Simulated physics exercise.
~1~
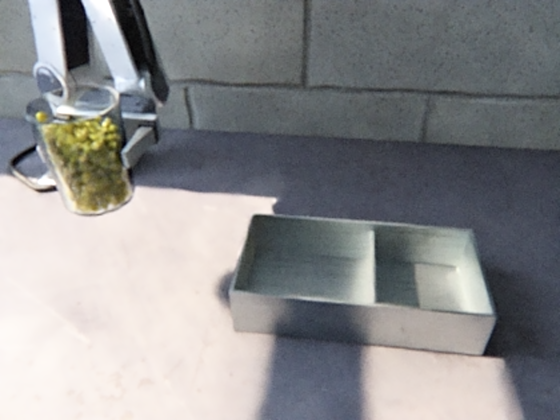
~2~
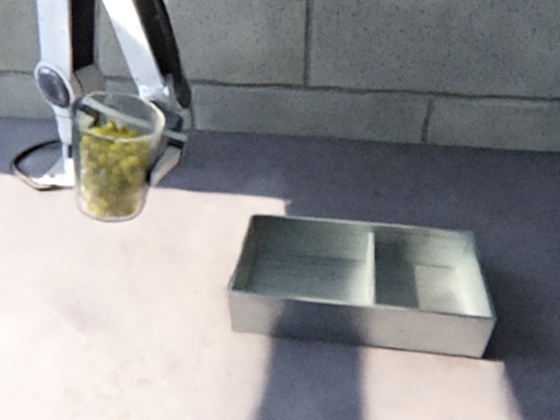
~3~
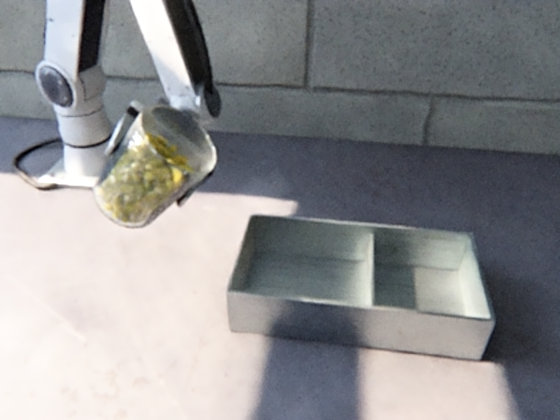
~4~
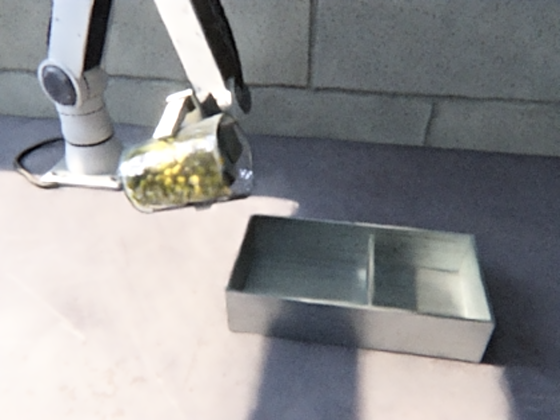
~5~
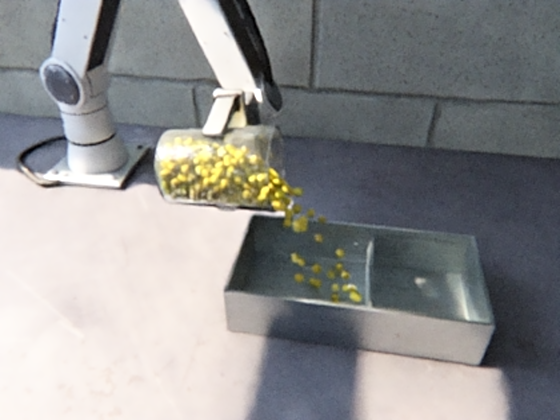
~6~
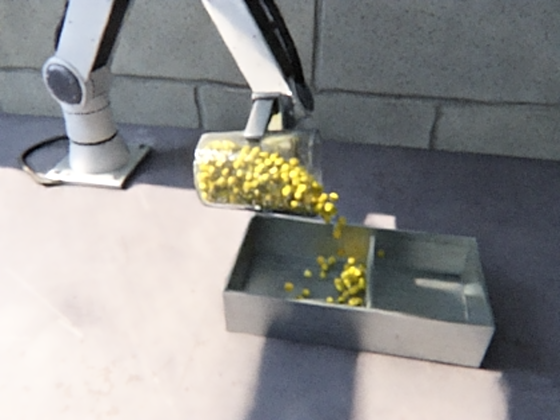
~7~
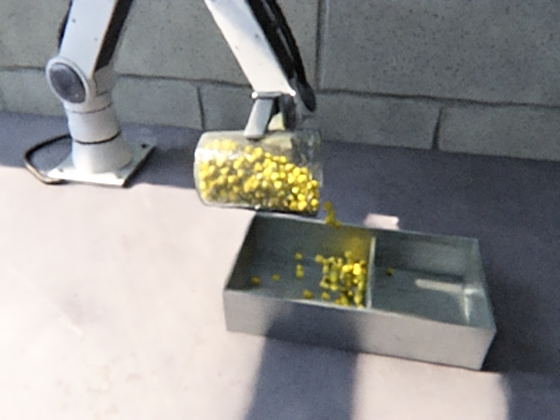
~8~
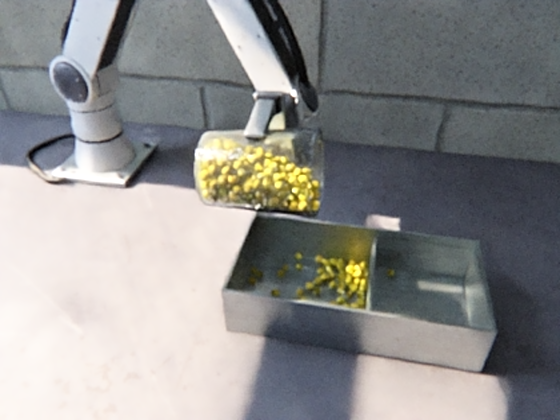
On a grey tabletop before a grey block wall, seen from slightly above, a white and black robot arm at the left holds a clear tumbler of yellow-green beads. An open metal box, split in two by a cross wall, sits right of centre. The arm moves the tumbler rightward, tipping it until it lies on its side. Beads spill from its mouth into the box's left part as it keeps moving right. The arm then stops and the stream dwindles, leaving a small heap against the divider, the right part nearly empty, and most beads still in the tumbler.
